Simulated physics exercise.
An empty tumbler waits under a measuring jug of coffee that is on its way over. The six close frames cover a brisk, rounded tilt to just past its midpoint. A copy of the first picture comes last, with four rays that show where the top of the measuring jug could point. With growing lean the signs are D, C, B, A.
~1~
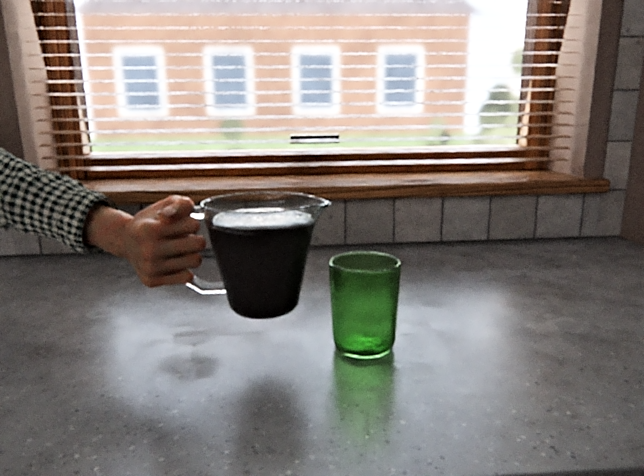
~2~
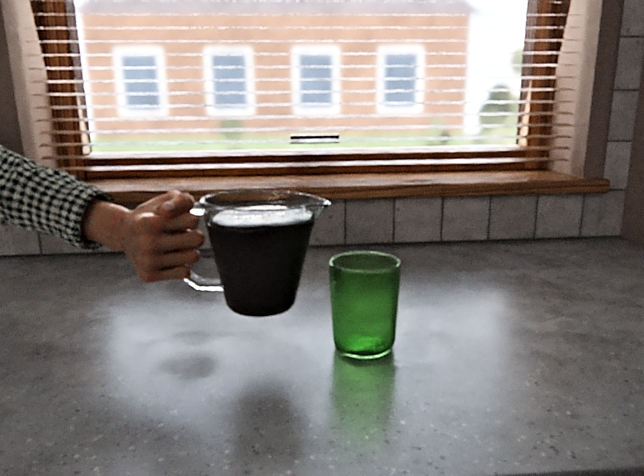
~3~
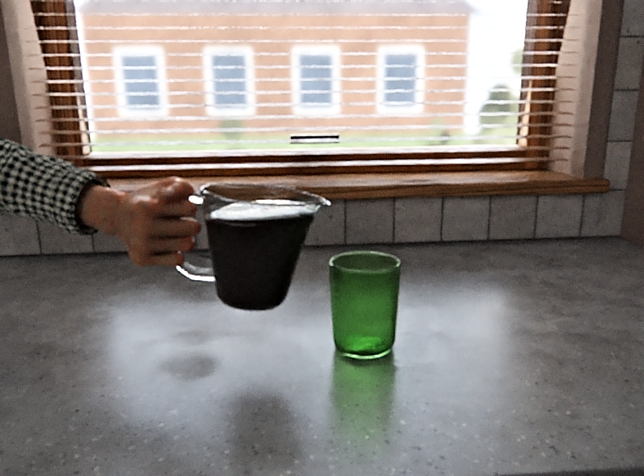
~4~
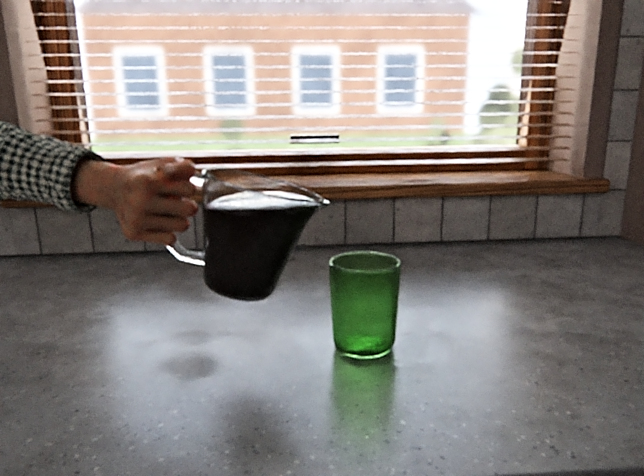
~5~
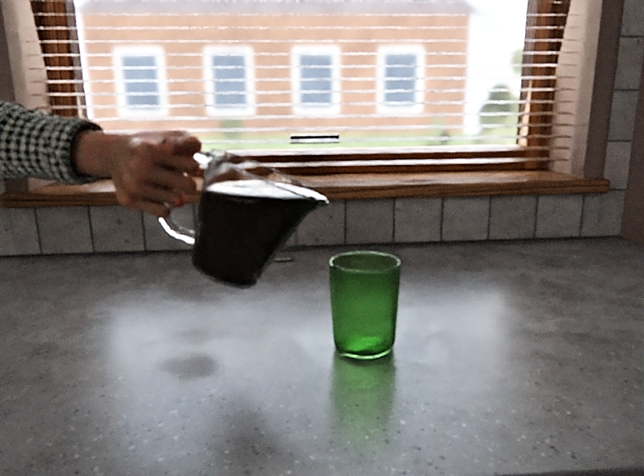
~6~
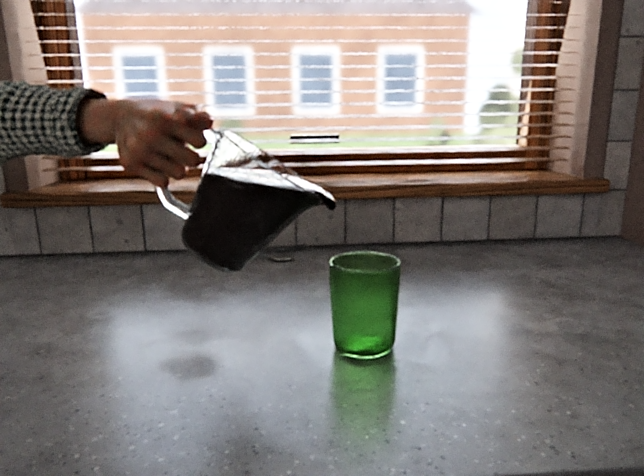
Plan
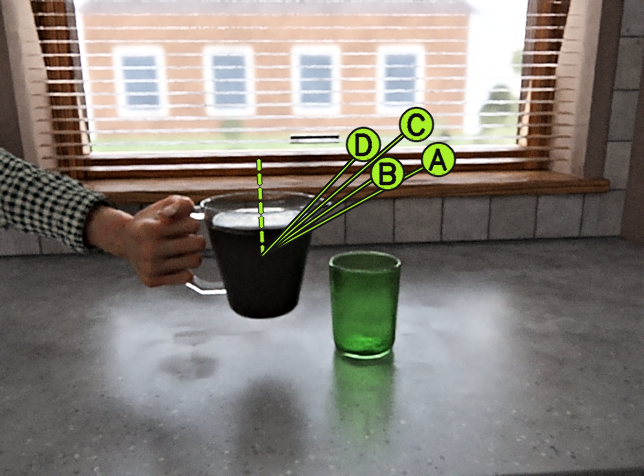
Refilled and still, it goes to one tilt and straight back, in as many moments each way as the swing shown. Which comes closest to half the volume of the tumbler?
Use tilt D.
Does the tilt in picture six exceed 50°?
No, it does not.
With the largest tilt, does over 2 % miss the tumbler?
Yes.
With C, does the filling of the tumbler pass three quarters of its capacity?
No, less.
In lime, A at (423, 167); B at (371, 180); C at (402, 135); D at (353, 158).
With A, the tumbler ends with about 67 % of what it can hold; 19 % of the coffee is spilt.
With B, the tumbler ends with about 63 % of what it can hold; 11 % of the coffee is spilt.
With C, the tumbler ends with about 60 % of what it can hold; 4 % of the coffee is spilt.
With D, the tumbler ends with about 50 % of what it can hold.
